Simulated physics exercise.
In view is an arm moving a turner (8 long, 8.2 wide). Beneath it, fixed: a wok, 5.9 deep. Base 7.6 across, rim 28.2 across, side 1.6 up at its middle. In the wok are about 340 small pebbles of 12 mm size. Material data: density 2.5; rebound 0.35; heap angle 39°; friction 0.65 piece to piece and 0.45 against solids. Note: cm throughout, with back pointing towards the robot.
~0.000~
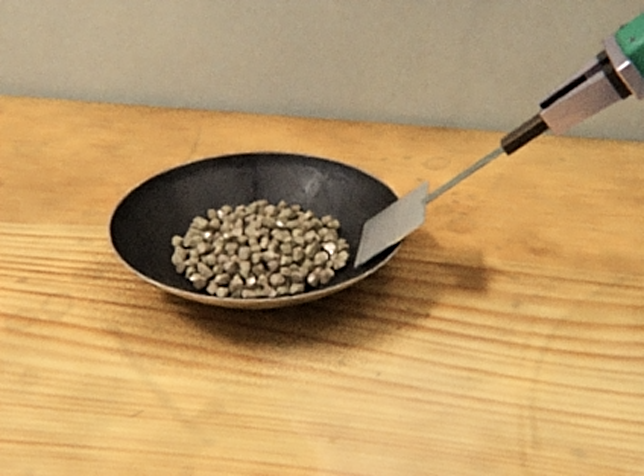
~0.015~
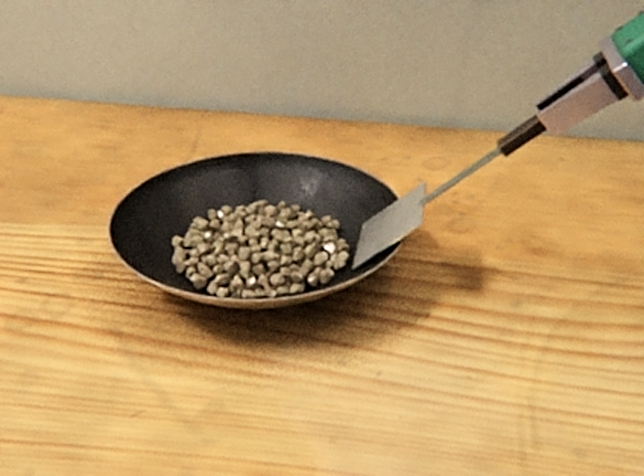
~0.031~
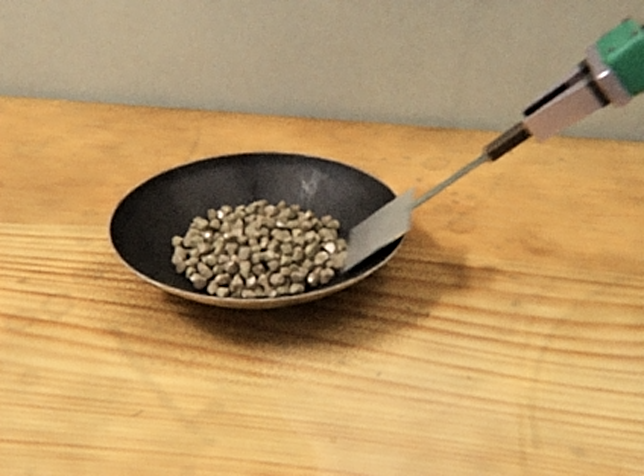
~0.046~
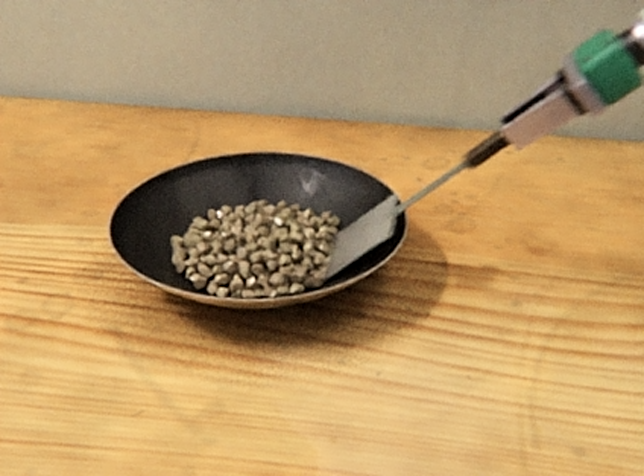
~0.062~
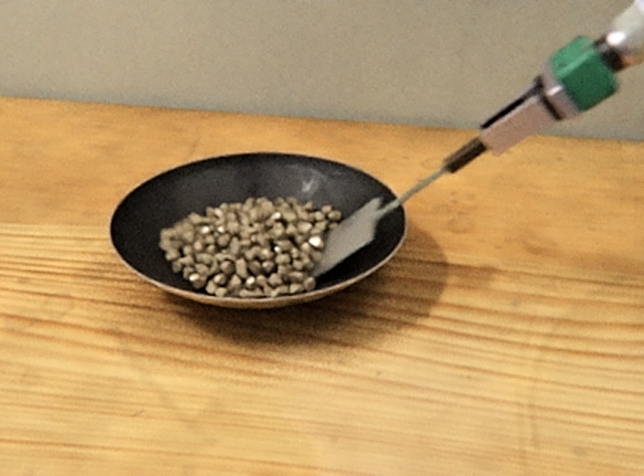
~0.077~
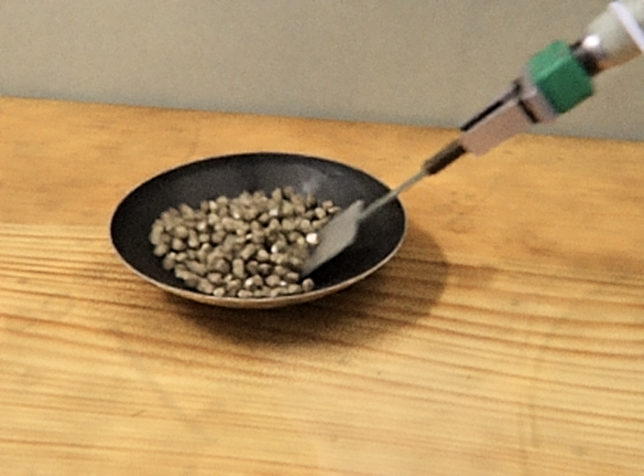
On a wooden tabletop, a robot arm held a flat metal turner at the right side of a black wok of small pebbles, then slid it down and left, pushing the heap leftward.
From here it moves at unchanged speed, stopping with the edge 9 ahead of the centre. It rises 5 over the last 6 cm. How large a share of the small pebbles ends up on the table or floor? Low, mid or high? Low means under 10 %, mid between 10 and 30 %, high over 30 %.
High.
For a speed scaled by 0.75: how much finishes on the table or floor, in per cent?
30 %.
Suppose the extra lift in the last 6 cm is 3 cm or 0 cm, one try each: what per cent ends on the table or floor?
Close to 45 and 45 percent respectively.
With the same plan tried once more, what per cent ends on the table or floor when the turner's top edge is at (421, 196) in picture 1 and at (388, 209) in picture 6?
About 15 per cent.
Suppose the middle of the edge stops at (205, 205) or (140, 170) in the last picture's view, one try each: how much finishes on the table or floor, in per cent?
Try 1: Approx. 10 %; try 2: Approx. 50 %.
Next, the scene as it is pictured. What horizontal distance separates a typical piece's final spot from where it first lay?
Somewhere about 10 centimetres, I'd say.
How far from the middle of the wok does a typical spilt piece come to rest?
Roughly 34 centimetres.
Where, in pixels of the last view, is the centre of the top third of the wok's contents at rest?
It is centred around (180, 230).
After 0.11 s, sloping 43°, highest piece 6 above the table; 342 in the wok.
After 0.15 s, sloping 43°, highest piece 8 above the table; 338 in the wok, 4 on the blade or in flight.
After 0.37 s, sloping 43°, highest piece 19 above the table; 206 in the wok, 71 on the table or floor, 65 on the blade or in flight.
After 1.42 s, sloping 43°, highest piece 7 above the table; 206 in the wok, 136 on the table or floor.
In the end, 206 in the wok, 136 on the table or floor. That is 40 % on the table or floor.
